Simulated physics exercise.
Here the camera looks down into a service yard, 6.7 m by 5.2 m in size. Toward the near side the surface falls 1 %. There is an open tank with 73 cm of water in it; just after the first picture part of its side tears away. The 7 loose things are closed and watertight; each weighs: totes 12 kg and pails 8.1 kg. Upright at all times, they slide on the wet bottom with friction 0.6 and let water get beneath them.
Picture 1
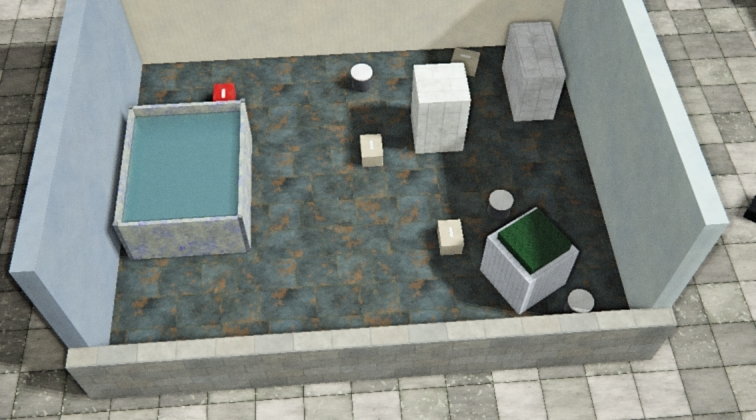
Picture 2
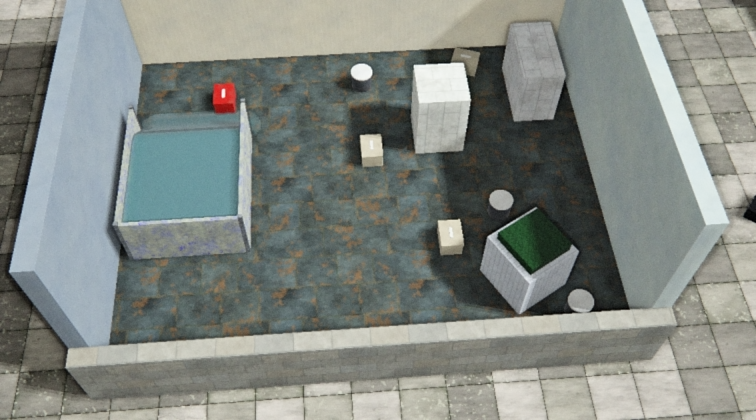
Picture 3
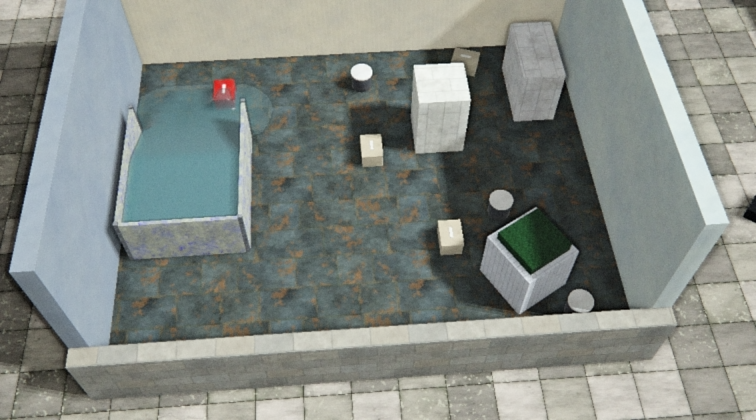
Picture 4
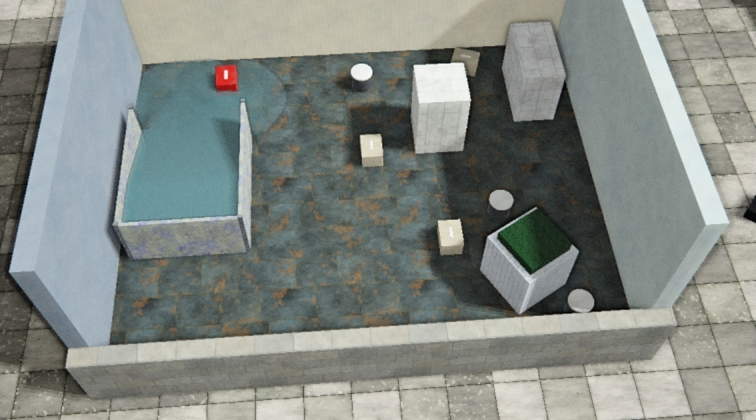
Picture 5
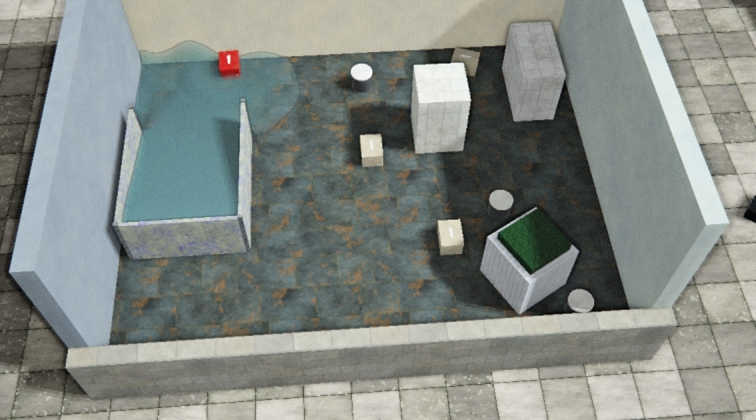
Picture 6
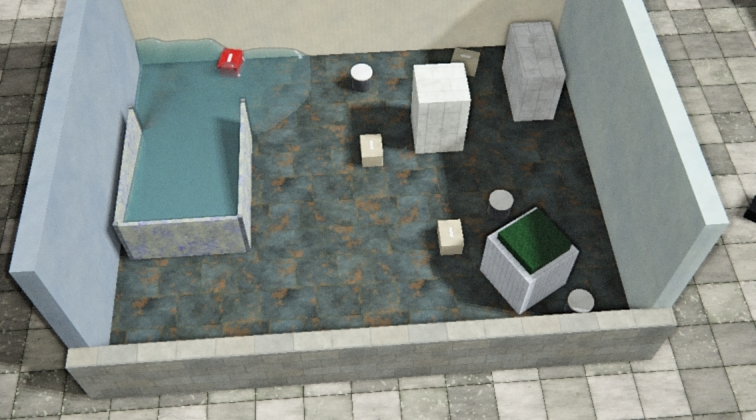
Water pours from a tank's opened far side and spreads across the yard floor, pushing a red tote toward the back wall.
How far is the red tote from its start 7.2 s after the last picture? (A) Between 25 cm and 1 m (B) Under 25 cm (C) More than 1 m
More than 1 m (C).
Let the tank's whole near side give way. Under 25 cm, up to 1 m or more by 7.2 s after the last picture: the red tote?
Had it gone that way, the red tote would sit tight.
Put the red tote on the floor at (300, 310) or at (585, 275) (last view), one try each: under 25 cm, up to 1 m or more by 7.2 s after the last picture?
Order of tries: It keeps its spot; it is flushed away.
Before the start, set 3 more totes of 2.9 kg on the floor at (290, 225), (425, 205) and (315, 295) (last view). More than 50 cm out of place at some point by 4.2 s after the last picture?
First inside the limit, then outside the limit, then inside the limit.
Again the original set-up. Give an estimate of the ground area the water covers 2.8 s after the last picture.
Wet: Near 23 m2.
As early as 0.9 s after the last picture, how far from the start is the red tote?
Close to 100 cm.
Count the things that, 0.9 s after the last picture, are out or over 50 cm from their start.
The count is 1.
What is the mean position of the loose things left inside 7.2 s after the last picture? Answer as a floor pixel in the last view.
It sits at about (465, 219).
Then, 0.9 s after the last picture the red tote is near (283, 64), 1.0 m from its start, afloat; 1 afloat.
Then, 2.8 s after the last picture the red tote is near (418, 195), 3.4 m from its start, aground; 2 afloat.
Then, 4.8 s after the last picture the red tote is near (426, 249), 4.0 m from its start, aground; 0 afloat.
Then, 7.2 s after the last picture the red tote is near (413, 261), 4.0 m from its start, aground; 0 afloat.
